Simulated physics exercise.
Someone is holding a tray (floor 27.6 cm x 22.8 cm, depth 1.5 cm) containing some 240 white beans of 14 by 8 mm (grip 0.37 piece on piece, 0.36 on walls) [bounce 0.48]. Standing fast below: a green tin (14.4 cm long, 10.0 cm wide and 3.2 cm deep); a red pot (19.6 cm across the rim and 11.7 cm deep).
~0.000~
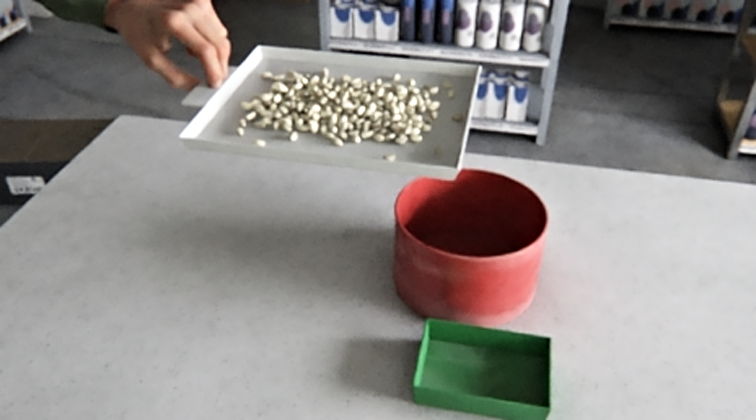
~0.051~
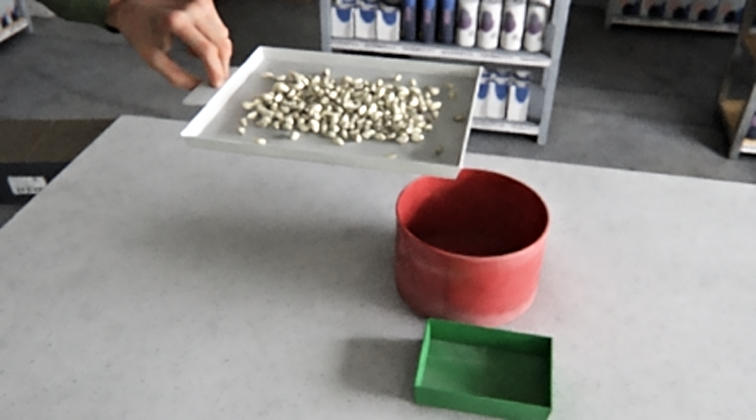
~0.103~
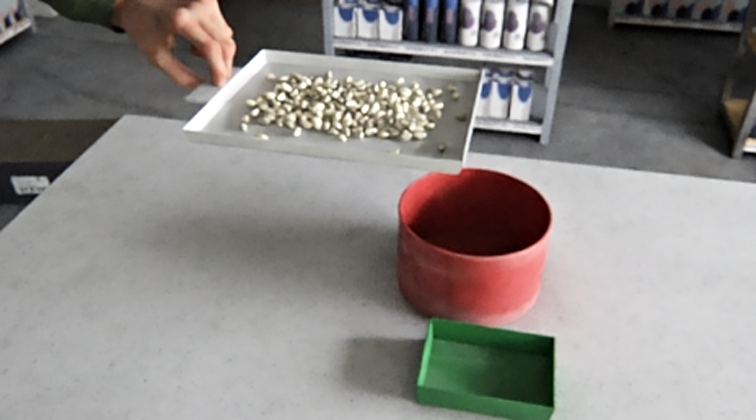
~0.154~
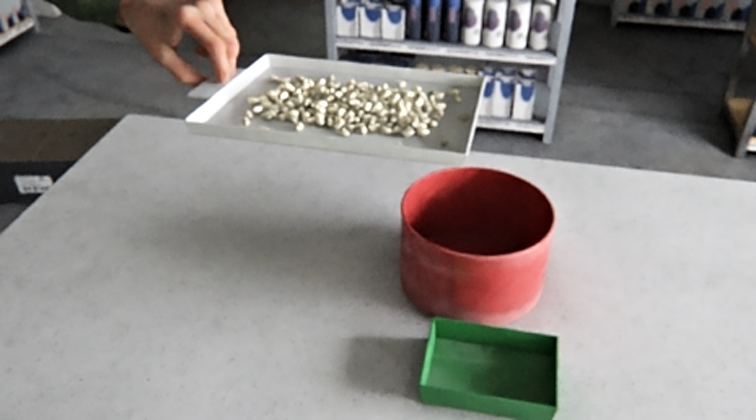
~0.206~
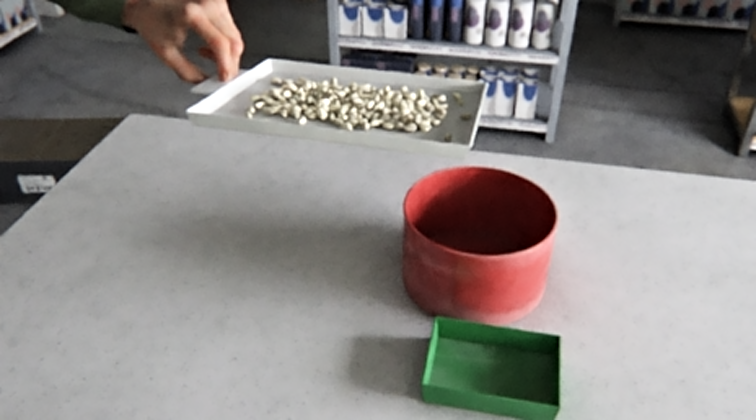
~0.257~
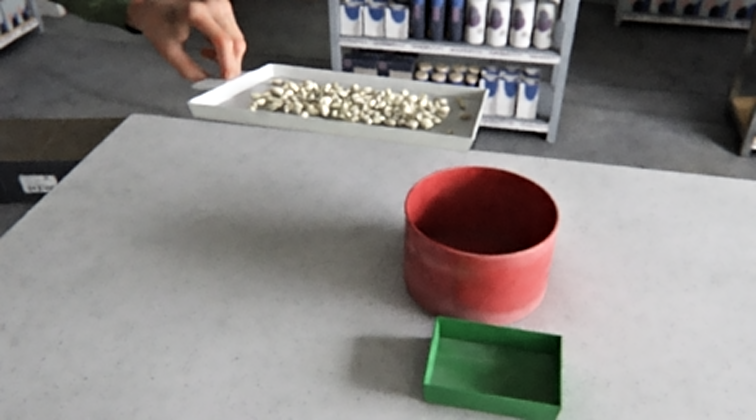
A hand at the upper left holds a pale, shallow tray of whitish beans above a speckled grey table, seen from slightly above in a room with shelves of bottles or cans behind. A round red pot stands right of centre, with a rectangular green tin in front of it. The hand slowly tilts the tray, its far side dipping and near side rising, while the view drifts very slightly.
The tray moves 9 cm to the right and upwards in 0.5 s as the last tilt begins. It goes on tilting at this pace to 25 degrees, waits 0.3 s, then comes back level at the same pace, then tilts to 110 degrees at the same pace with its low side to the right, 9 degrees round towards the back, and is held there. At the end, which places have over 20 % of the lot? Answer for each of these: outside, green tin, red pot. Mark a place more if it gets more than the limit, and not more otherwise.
Outside: Not more, green tin: Not more, red pot: More.
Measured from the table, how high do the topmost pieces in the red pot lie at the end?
2.0 centimetres or so.
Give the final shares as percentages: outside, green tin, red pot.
Final tally - outside 5, in the green tin 0, in the red pot 90.
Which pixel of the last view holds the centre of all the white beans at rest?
I'd point to somewhere close to (475, 271).
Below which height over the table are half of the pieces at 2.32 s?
Median height: Approx. 2 cm.
After 1.05 s, tilt 7 degrees; tray 100 %; middle of all pieces on or above the table near (373, 84).
After 1.71 s, tilt 35 degrees; tray 100 %; middle of all pieces on or above the table near (457, 76).
After 2.32 s, tilt 81 degrees; red pot 70 %, tray 25 %; middle of all pieces on or above the table near (481, 245).
After 2.91 s, tilt 110 degrees; red pot 90 %, outside 5 %; middle of all pieces on or above the table near (476, 275).
In the end, at 4.0 s, red pot 90 %, outside 5 %, tray 0 %, green tin 0 %.
